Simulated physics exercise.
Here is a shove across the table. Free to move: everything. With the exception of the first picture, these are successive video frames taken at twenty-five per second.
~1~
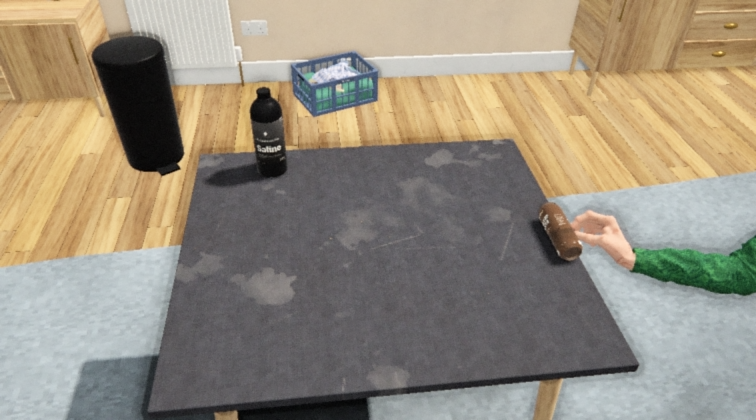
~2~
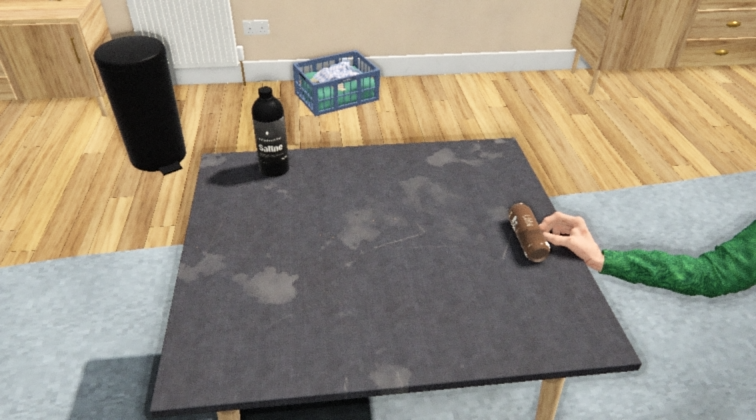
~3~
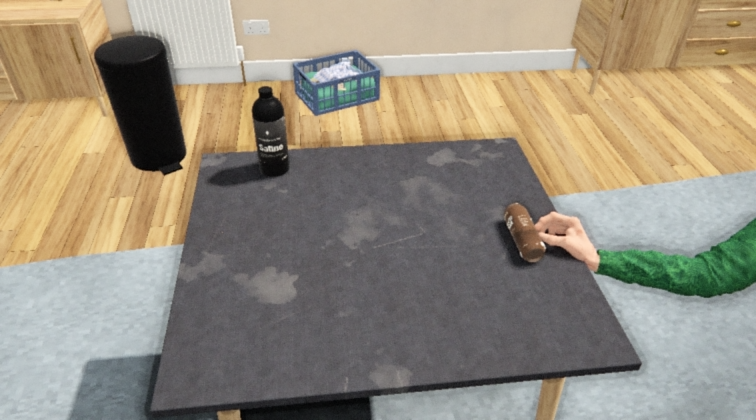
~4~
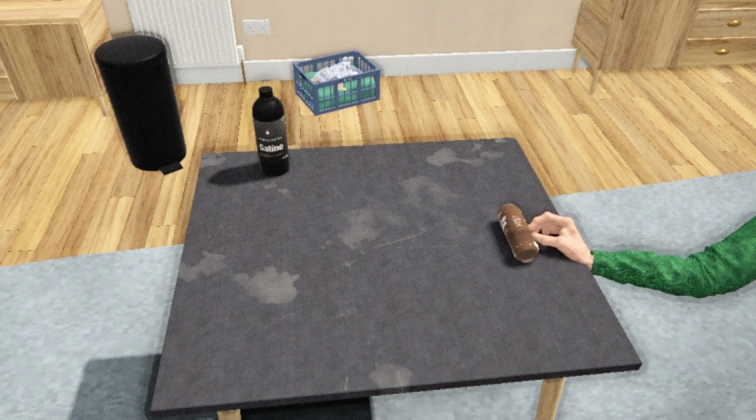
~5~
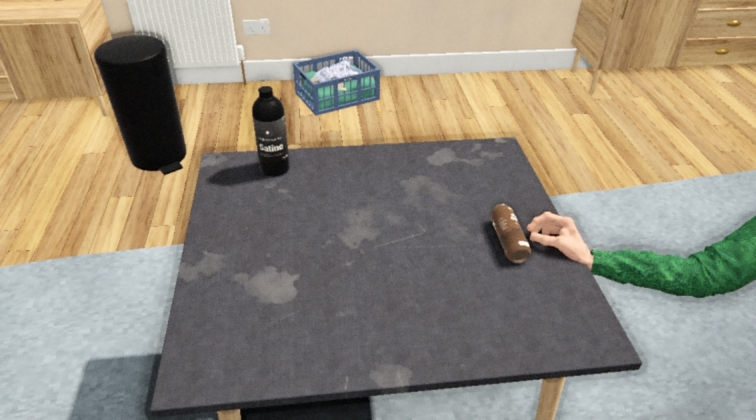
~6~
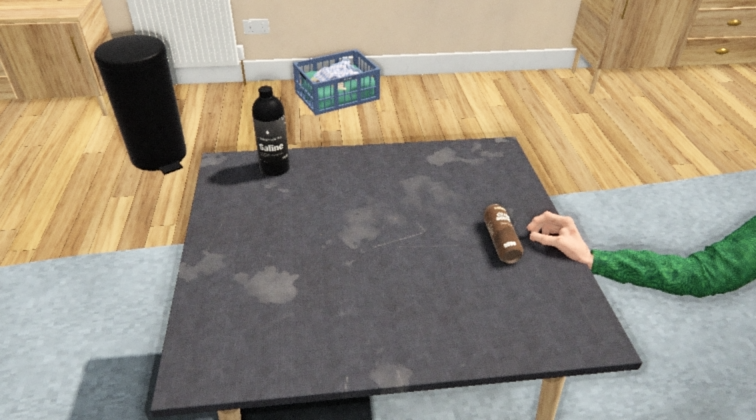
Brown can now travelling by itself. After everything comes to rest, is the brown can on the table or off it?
It is safe on the table.
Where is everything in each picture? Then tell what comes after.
The first frame shows under the hand; brown can (560, 231).
The second frame shows under the hand; brown can (529, 232).
The third frame shows under the hand; brown can (524, 232).
The fourth frame shows brown can (517, 232).
The fifth frame shows brown can (510, 233) rolled a little.
The sixth frame shows brown can (503, 233) rolled about its own width.
Then, 0.20 s after the last picture, brown can rolled well along near (468, 235).
Then, 0.40 s after the last picture, brown can rolled well along near (438, 238).
Then, 0.70 s after the last picture, brown can rolled well along near (403, 240).
Then, 1.10 s after the last picture, brown can rolled well along near (370, 243).
At rest, moved from the start, brown can. Seen from the same camera at the end, brown can near (356, 244).
